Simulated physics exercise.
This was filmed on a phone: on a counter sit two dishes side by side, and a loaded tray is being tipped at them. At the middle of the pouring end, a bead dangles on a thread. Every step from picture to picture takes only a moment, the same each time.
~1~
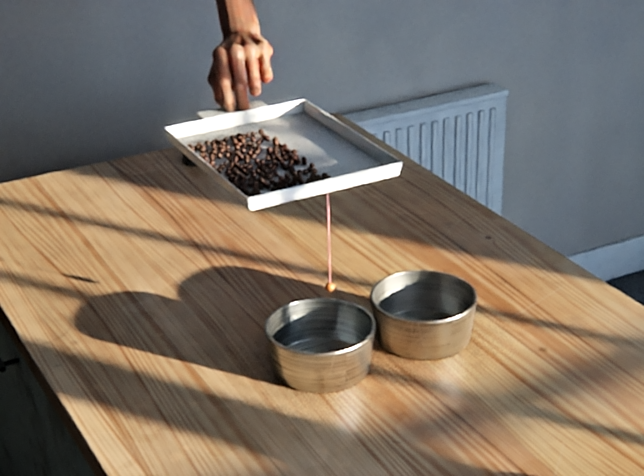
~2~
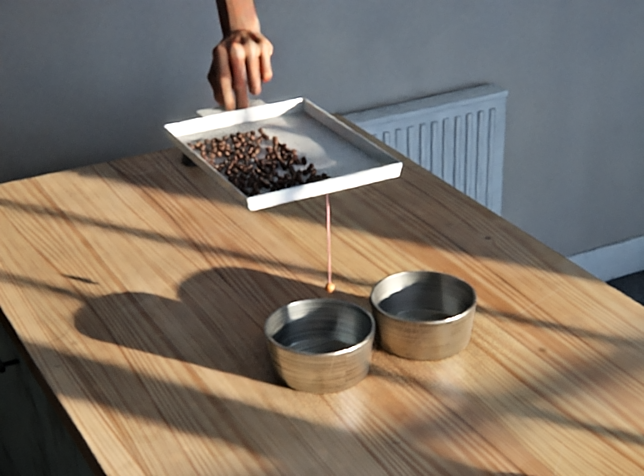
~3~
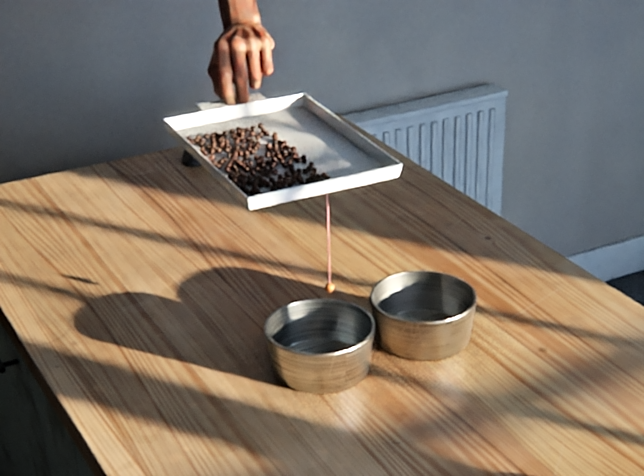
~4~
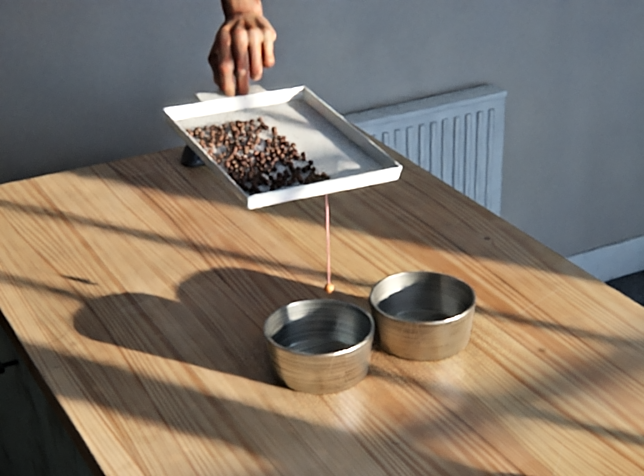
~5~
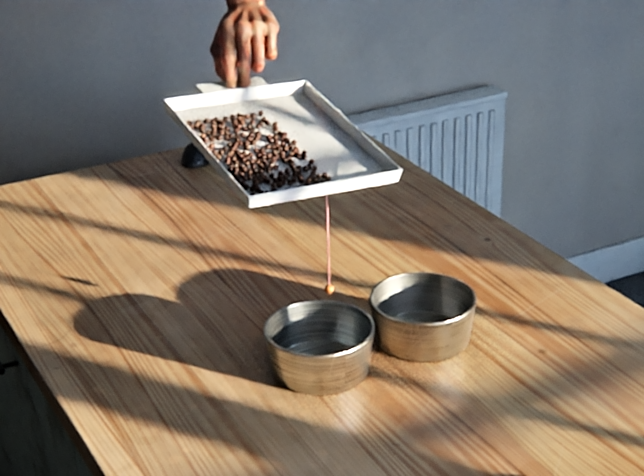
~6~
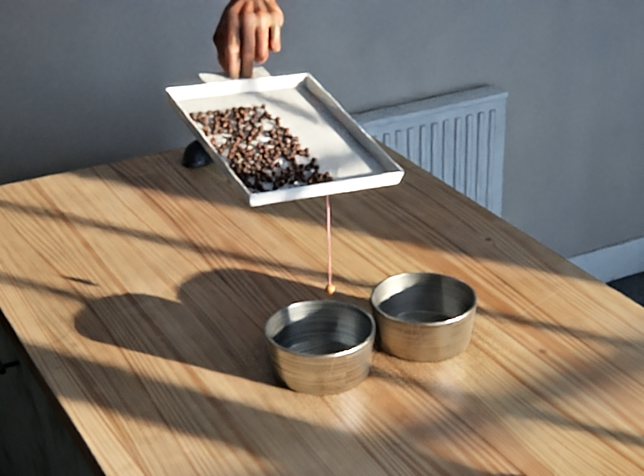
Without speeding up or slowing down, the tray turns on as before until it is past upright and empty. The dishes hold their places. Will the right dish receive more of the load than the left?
Yes, the right-side dish receives more.
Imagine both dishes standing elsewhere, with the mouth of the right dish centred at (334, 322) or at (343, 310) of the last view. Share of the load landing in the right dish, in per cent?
You'd end up with around 20 per cent and then around 40 per cent.
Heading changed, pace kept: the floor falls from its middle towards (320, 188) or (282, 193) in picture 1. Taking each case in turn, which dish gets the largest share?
Heading one: The dish placed left; heading two: The dish placed left.
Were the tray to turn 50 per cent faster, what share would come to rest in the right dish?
Close to 70 in a hundred.
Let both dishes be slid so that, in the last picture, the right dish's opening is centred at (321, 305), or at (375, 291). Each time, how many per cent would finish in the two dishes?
You'd get about 20 per cent first and about 90 per cent second.
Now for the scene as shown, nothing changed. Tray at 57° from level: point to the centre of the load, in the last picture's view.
I'd mark it close to (338, 178).
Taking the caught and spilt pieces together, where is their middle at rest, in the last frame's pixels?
The centre comes to rest close to (415, 332).
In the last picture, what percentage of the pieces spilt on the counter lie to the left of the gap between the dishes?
Estimate: About 50 per cent.
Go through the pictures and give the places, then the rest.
Corners of the pouring end at (249, 197) and (399, 162), level; middle of the load at (259, 166), allspice berries; left dish at (346, 366); right dish at (452, 334); bead on its thread at (330, 287), in the first frame.
Corners of the pouring end at (249, 197) and (398, 162), level; middle of the load at (259, 166), in the second frame.
Corners of the pouring end at (249, 196) and (399, 164), tipped barely, lowest at the right corner; middle of the load at (259, 163), in the third frame.
Corners of the pouring end at (249, 195) and (398, 166), tipped a little, lowest at the right corner; middle of the load at (258, 159), in the fourth frame.
Corners of the pouring end at (250, 195) and (399, 169), tipped a little, lowest at the right corner; middle of the load at (259, 156), in the fifth frame.
Corners of the pouring end at (252, 193) and (400, 171), tipped a little, lowest at the right corner; middle of the load at (261, 152); left dish at (346, 368); right dish at (452, 336), in the sixth frame.
Soon after the last picture, tray tipped steeply; nearly all on the tray; a stray few in the right dish; a stray few in the air.
A little later, tray tipped right over; most on the tray; a small part in the right dish; about a quarter in the air.
Later still, tray tipped past a quarter turn; a small part in the left dish; most in the right dish; a small part outside both.
At rest, tray tipped past a quarter turn; a small part in the left dish; most in the right dish; a small part outside both.
